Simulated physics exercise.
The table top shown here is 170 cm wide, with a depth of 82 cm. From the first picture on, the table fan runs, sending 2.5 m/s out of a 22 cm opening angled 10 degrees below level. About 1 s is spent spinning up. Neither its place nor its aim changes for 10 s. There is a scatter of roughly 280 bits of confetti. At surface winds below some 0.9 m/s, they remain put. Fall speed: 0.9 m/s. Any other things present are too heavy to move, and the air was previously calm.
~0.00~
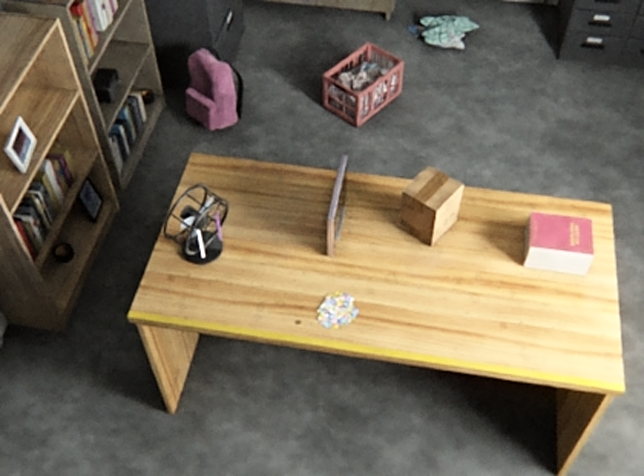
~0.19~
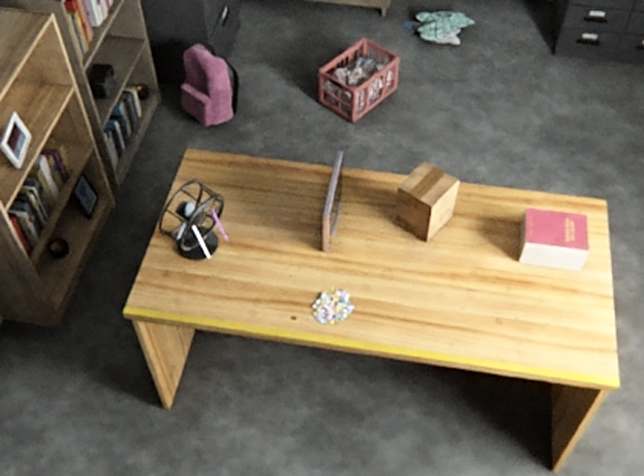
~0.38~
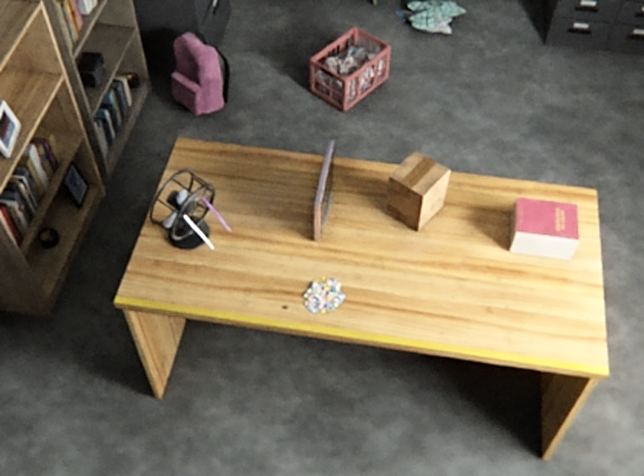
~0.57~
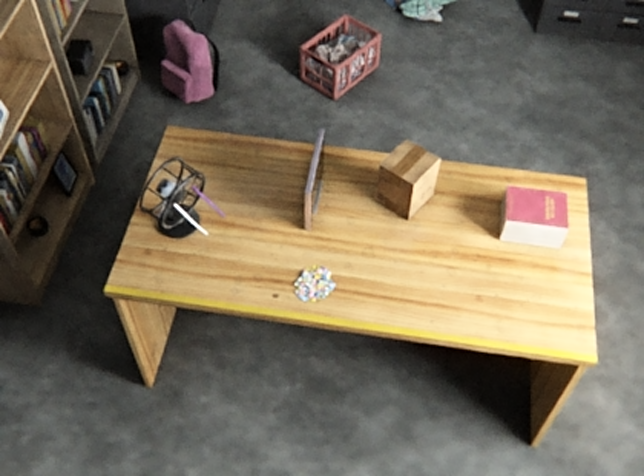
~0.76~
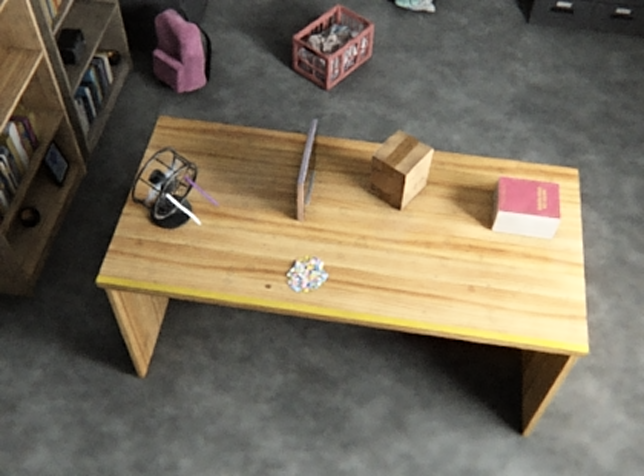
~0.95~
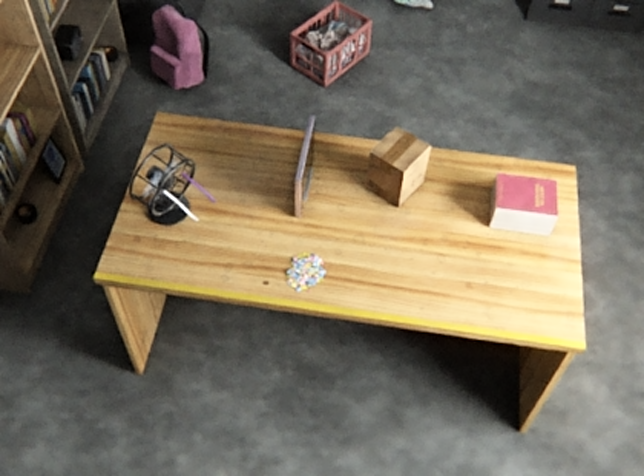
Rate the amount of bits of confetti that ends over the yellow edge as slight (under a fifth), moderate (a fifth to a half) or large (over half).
Large.
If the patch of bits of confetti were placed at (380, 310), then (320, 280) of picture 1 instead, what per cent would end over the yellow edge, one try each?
40 %, 2 %.
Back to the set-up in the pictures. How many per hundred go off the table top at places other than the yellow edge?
About 25 %.
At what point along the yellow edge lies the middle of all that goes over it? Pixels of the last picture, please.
The middle of the crossings lies near (399, 322) in the last picture.
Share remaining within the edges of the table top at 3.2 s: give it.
Close to 4 in a hundred are still there.
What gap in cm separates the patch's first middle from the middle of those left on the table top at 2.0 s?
It works out to close to 85 cm.
After 2.0 s, 73 % are over the yellow edge; the middle of those still in play is near (542, 306); 66 % have settled or left.
After 3.2 s, 75 % are over the yellow edge; 95 % have settled or left.
After 5.5 s, 75 % are over the yellow edge; 98 % have settled or left.
After 10.0 s, at the end, 75 % are over the yellow edge.
